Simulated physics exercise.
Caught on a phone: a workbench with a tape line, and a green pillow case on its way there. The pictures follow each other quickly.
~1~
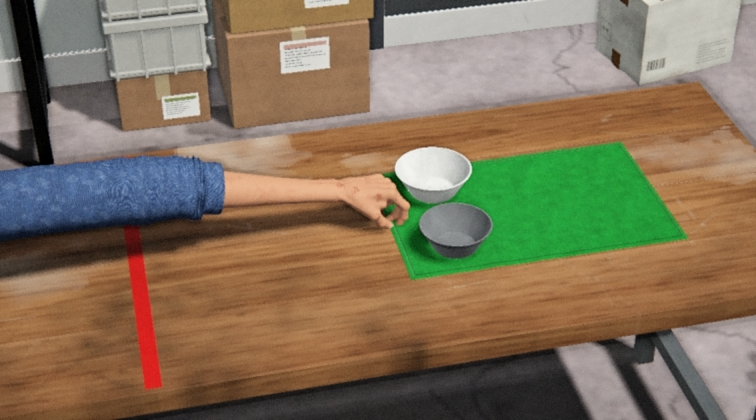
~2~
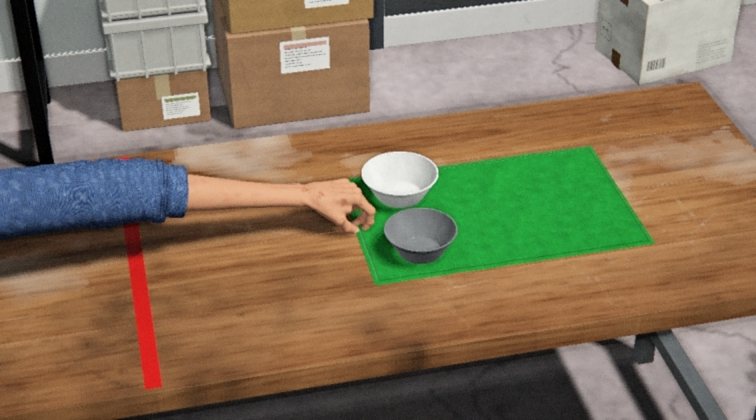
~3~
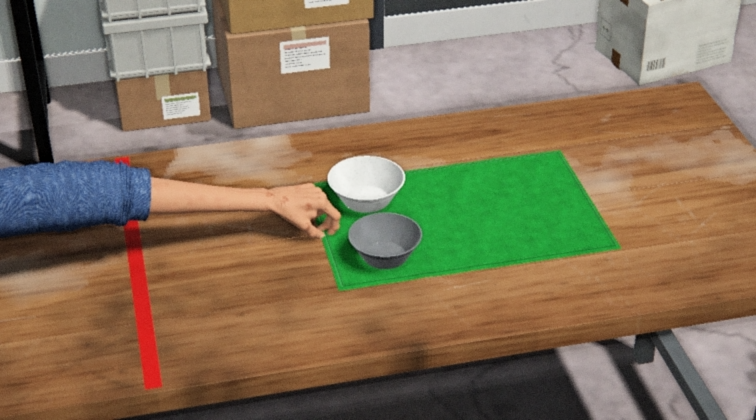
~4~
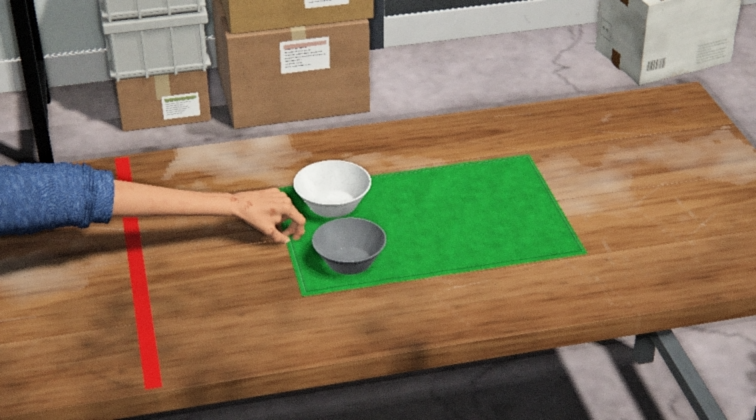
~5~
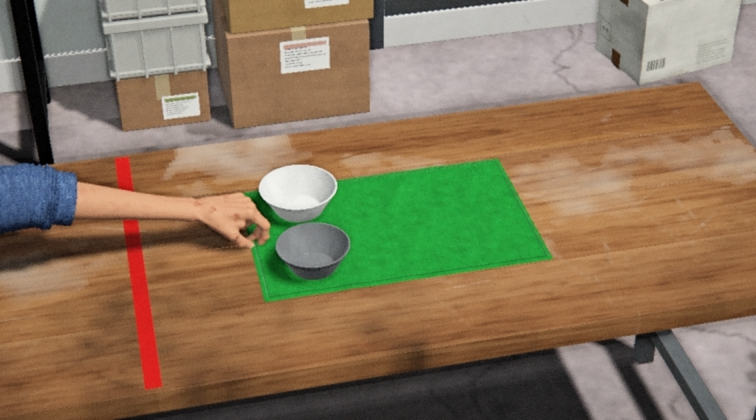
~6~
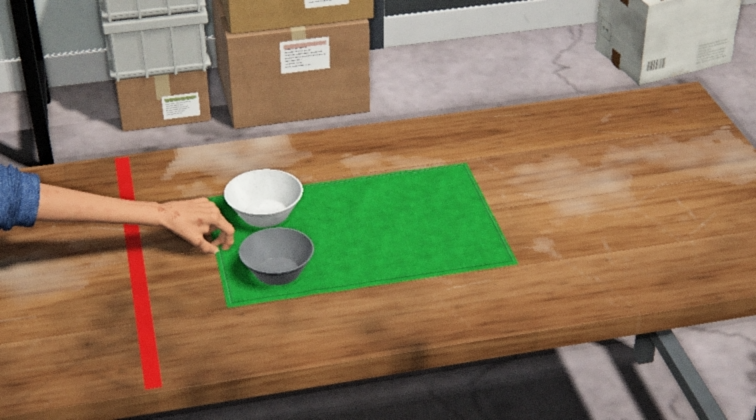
A hand drew a flat green cloth leftward along a wooden workbench toward a strip of red tape, and the white bowl and grey bowl sitting on it moved along with it.
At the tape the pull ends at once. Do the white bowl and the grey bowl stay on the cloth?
In the end the white bowl slides clear of the cloth; the grey bowl leaves the cloth.
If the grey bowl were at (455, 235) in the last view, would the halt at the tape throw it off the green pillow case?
Then it keeps its seat.
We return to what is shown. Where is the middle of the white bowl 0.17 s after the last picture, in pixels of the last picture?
At about (151, 218).
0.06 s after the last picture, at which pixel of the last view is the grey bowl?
Near (233, 268).
Then, 0.06 s later than the last view, hem short of the tape; white bowl on the cloth near (223, 209); grey bowl on the cloth near (233, 268).
Then, 0.17 s later than the last view, hem at the tape; white bowl on the cloth near (150, 218); grey bowl on the cloth near (157, 279).
Finally, hem at the tape; white bowl ahead of the hem near (33, 236); grey bowl ahead of the hem near (29, 299). The white bowl leaves the cloth and the grey bowl shoots off the front.
